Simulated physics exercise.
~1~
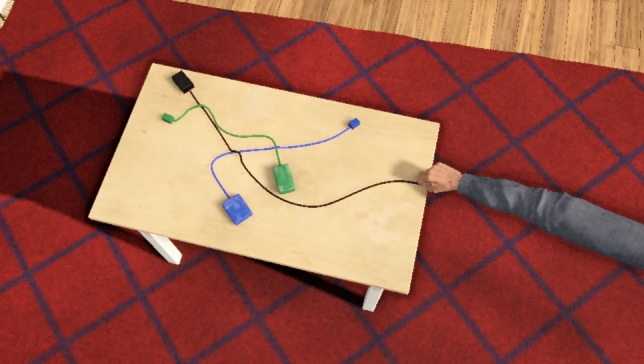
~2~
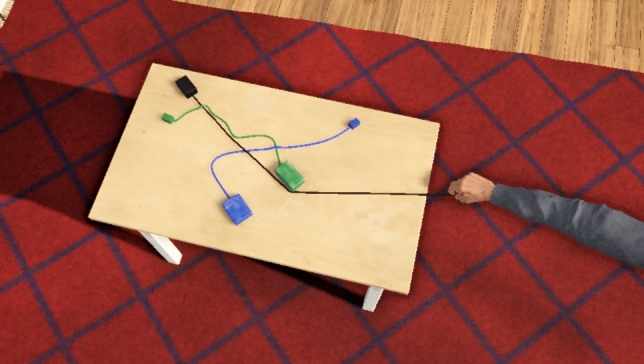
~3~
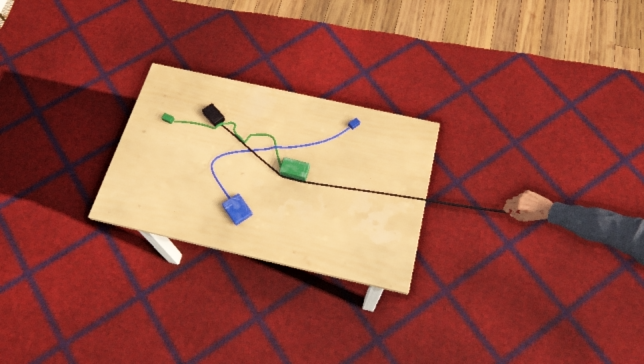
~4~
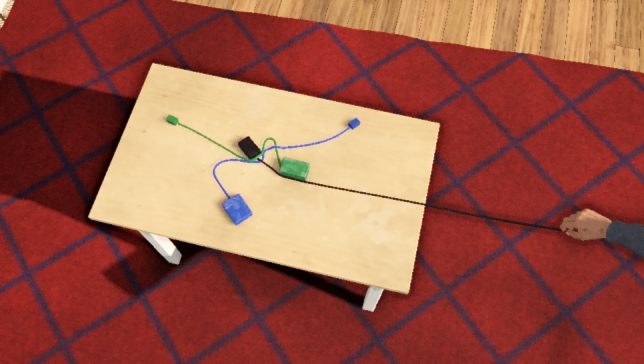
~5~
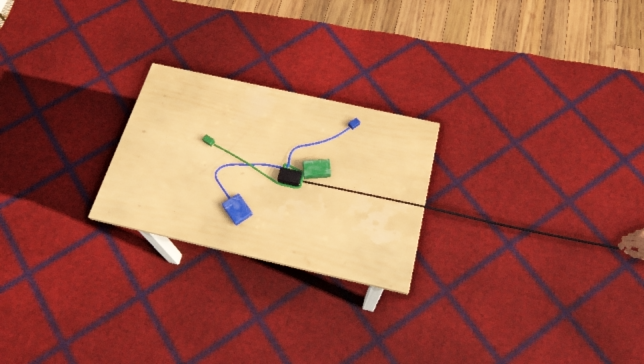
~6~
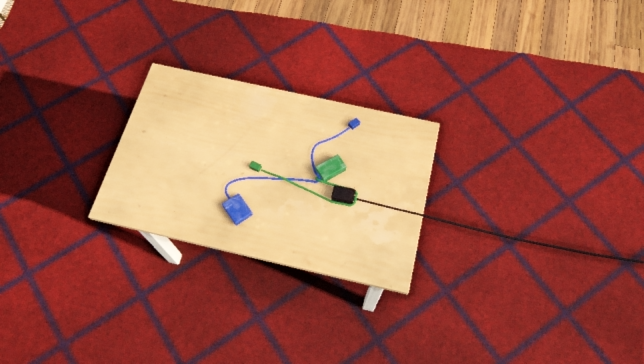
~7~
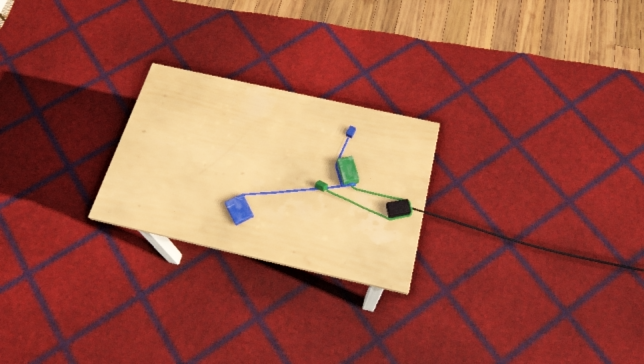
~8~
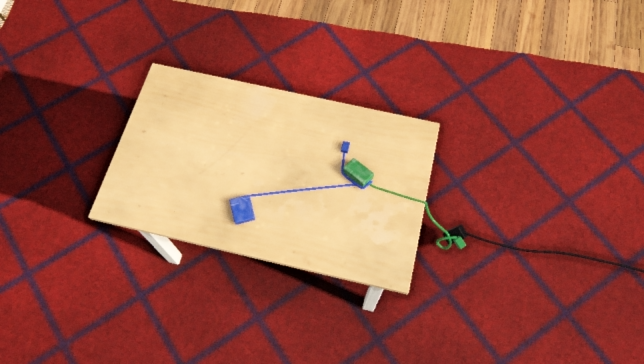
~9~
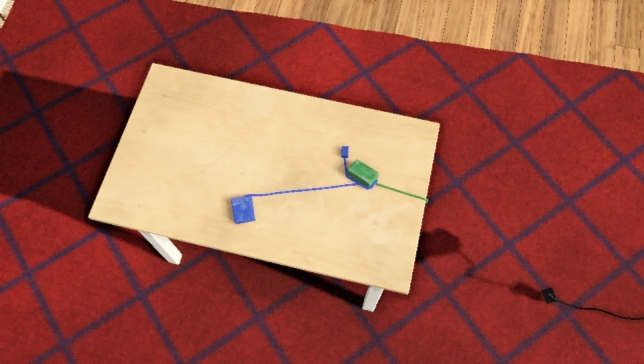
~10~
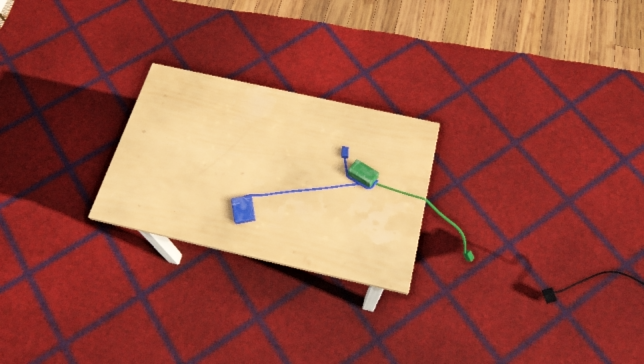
At first, black, green and blue leads lie tangled on a light wooden table over a red patterned rug, while a hand grips the black lead at the right edge. The hand pulls it taut to the right and slightly down, and the black charger begins sliding across the tabletop. It reaches the green lead and drags it along, nudging the green charger rightward and tightening the blue lead. The black charger then drops over the right edge, carrying the green plug with it. Finally, the black charger rests on the rug, the green plug hangs over the edge, and both the green and blue chargers remain on top.
